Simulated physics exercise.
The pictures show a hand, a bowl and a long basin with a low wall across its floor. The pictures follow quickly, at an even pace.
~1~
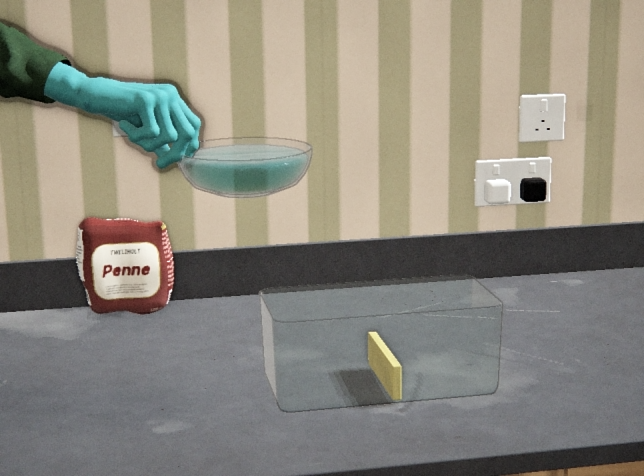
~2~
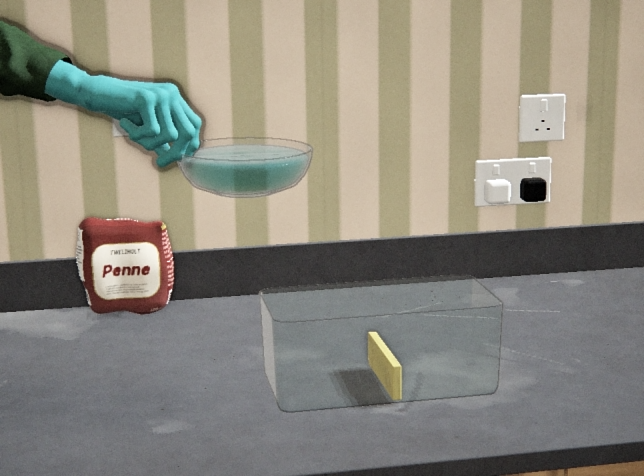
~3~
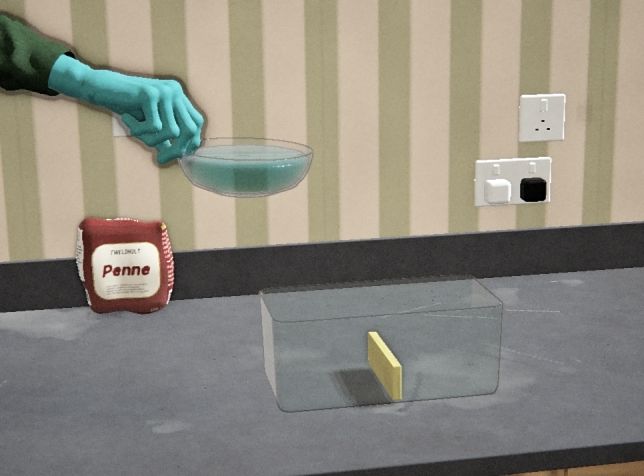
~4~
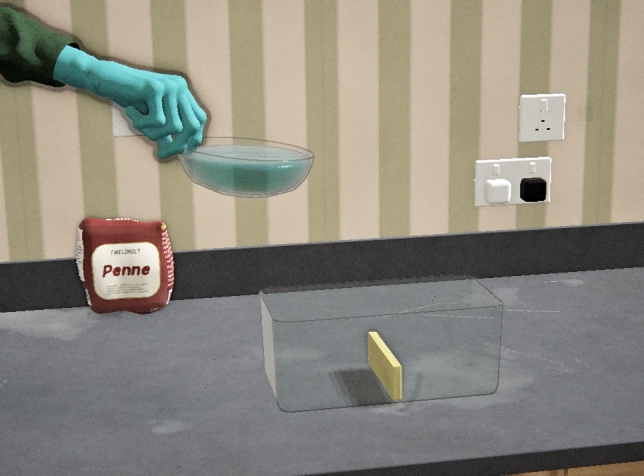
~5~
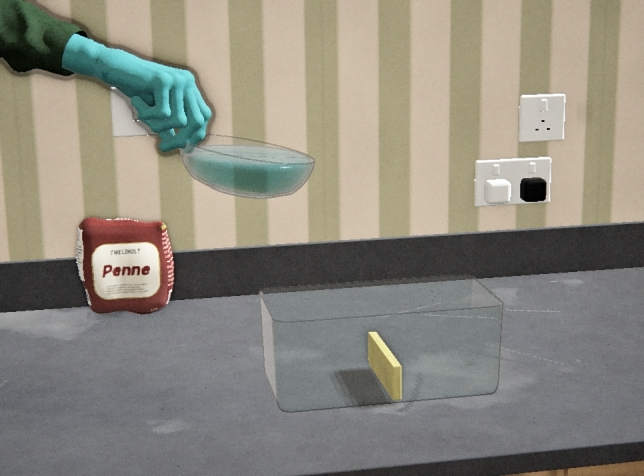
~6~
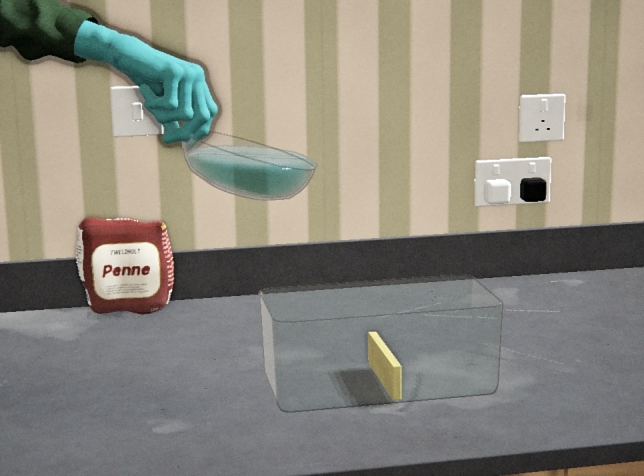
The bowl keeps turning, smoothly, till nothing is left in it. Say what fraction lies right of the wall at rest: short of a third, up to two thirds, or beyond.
In the end under a third is right of the wall.
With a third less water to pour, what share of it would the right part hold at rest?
About 5 per cent.
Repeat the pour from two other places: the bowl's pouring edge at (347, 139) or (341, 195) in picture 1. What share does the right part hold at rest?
First some 65, then 50 per cent.
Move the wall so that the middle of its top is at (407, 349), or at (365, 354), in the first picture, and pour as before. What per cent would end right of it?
In turn 5 and 55 in a hundred.
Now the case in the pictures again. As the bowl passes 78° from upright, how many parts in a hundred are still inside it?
About 10 per cent.
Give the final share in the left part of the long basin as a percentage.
Roughly 70 in a hundred.
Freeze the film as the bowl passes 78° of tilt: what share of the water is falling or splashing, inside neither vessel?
Some 55 per cent.
A moment on, the bowl is tipped on its side and 12 per cent is still to pour, 24 is left of the wall and 11 right of it.
Next, the bowl is tipped right over and 0 per cent is still to pour, 71 is left of the wall and 22 right of it.
Then the bowl is tipped right over and 0 per cent is still to pour, 72 is left of the wall and 23 right of it.
Later the bowl is tipped right over and 0 per cent is still to pour, 72 is left of the wall and 23 right of it.
At rest 72 per cent lies left of the wall, 23 right of it and 6 outside.
